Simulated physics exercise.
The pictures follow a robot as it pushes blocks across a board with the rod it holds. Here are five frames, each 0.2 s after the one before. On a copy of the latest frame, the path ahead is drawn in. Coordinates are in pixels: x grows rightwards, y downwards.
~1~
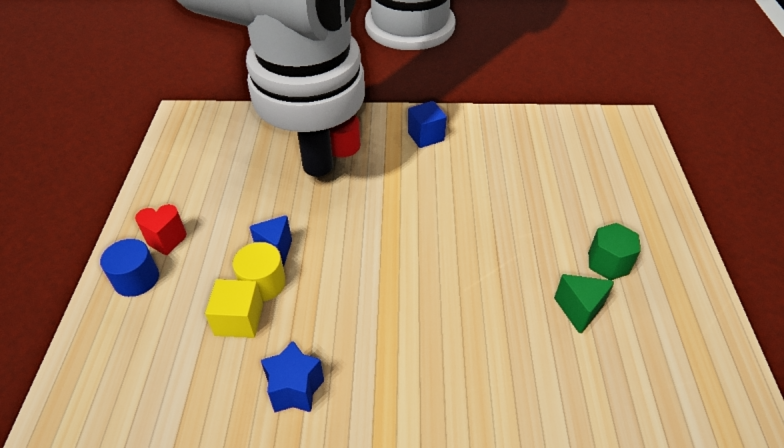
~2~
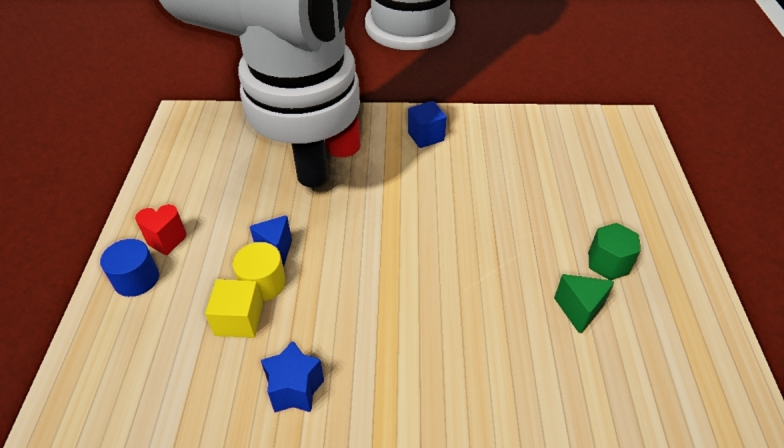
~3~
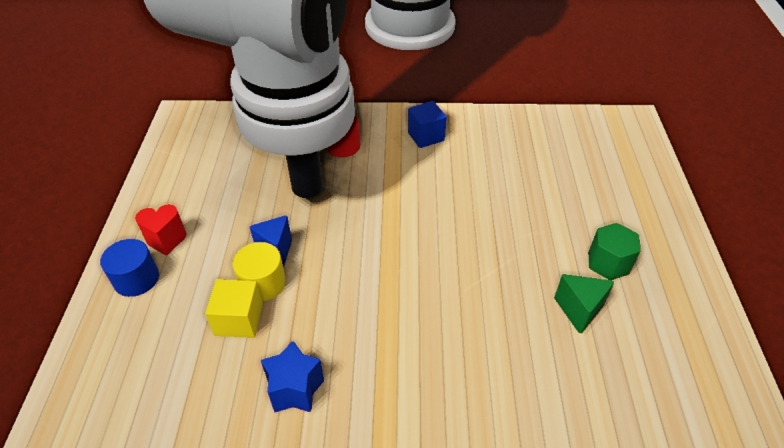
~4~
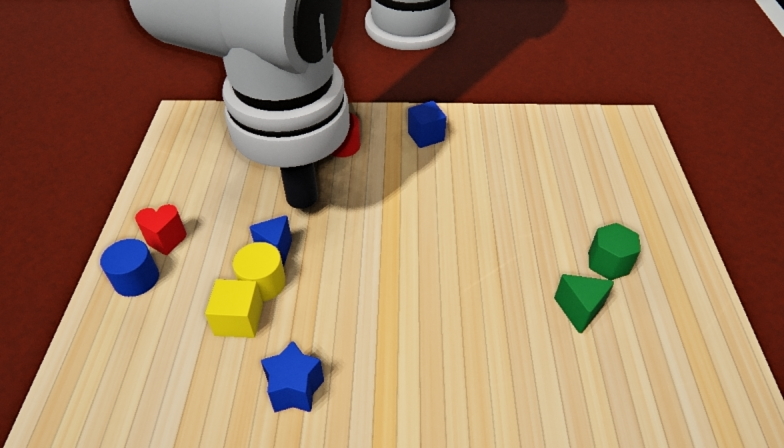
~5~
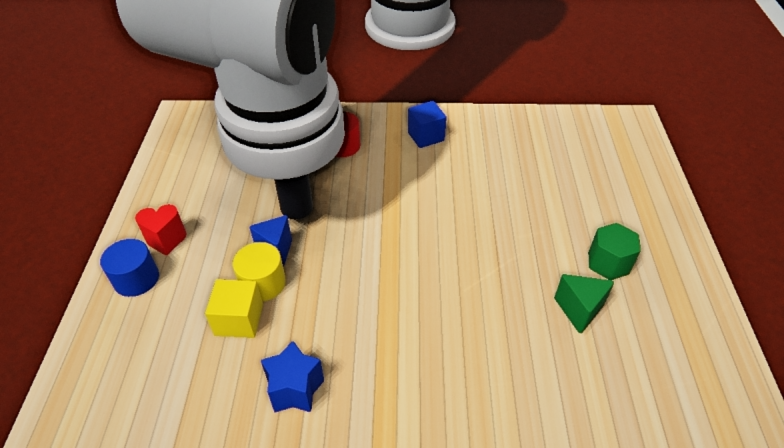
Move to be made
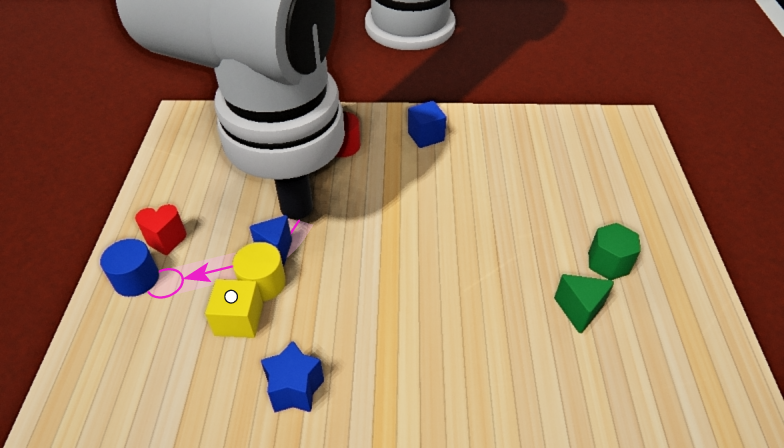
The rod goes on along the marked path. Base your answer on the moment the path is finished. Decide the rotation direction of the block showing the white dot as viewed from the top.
In a top view, it turns clockwise.
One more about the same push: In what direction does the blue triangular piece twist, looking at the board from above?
Anticlockwise.
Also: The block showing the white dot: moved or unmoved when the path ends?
It is moved from its place.
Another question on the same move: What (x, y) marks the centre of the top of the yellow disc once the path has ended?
It sits at (257, 300).
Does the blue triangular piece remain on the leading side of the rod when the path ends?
No - that is not the case.
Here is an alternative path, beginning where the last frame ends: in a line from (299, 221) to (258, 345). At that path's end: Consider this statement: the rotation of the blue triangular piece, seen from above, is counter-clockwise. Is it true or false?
True
The line goes from (299, 221) via (269, 253) and (219, 270), ending at (165, 283); the dot is on the yellow four-sided block.
What follows on the original path. One third of the way, rod at (266, 241); yellow four-sided block at (216, 321), turned 45° clockwise; yellow disc at (255, 292); blue triangular piece at (260, 261), turned 45° anticlockwise.
Two thirds of the way, rod at (214, 258); yellow four-sided block at (214, 324), turned 50° clockwise; yellow disc at (257, 300); blue triangular piece at (245, 266), turned 95° anticlockwise.
At the end, rod at (159, 271); blue disc at (114, 256); yellow four-sided block at (214, 324), turned 50° clockwise; yellow disc at (257, 300); blue triangular piece at (245, 266), turned 95° anticlockwise.
